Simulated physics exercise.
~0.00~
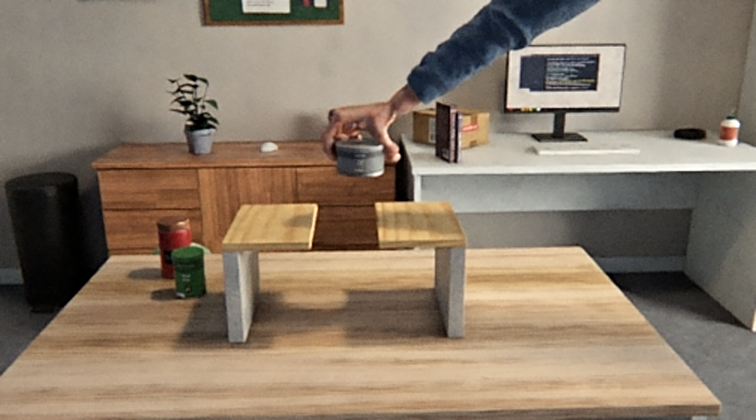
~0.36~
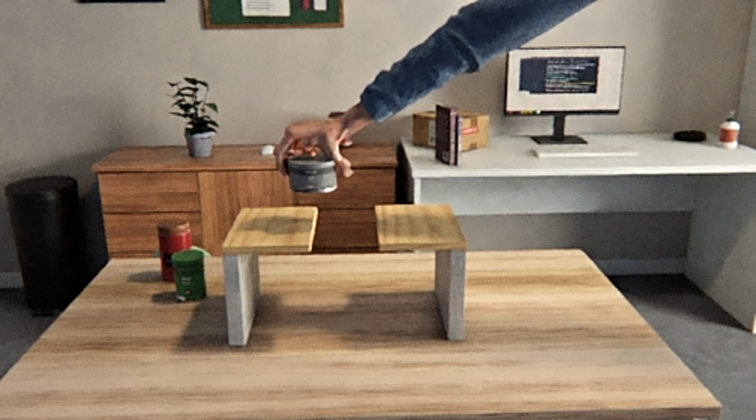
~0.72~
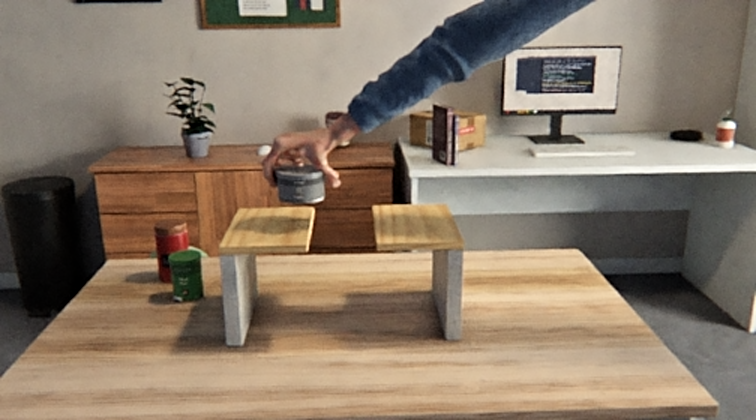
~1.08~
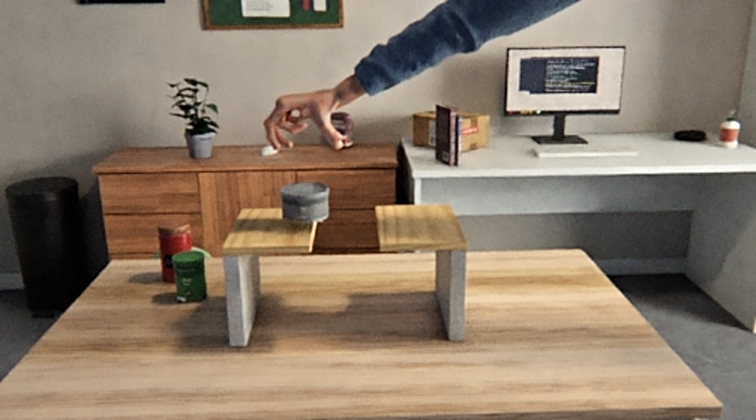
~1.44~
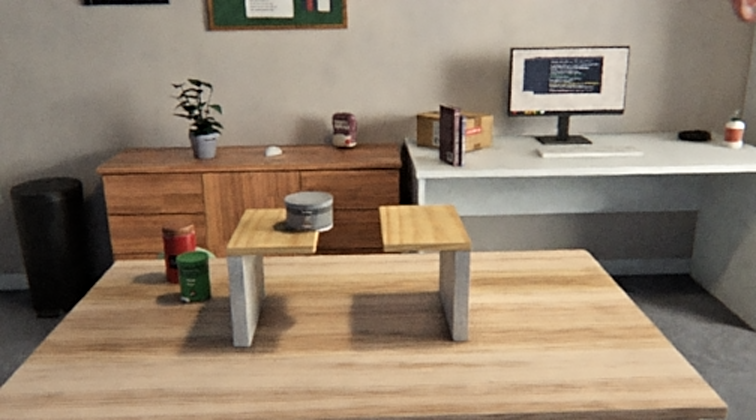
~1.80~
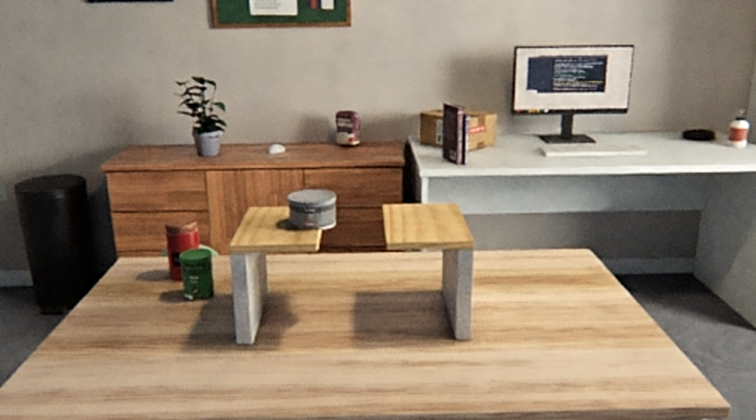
A hand in a blue sleeve carried a grey tub left and lowered it over the inner edge of the left wooden ledge, then let go and drew away, and the tub stayed resting on top beside the gap.
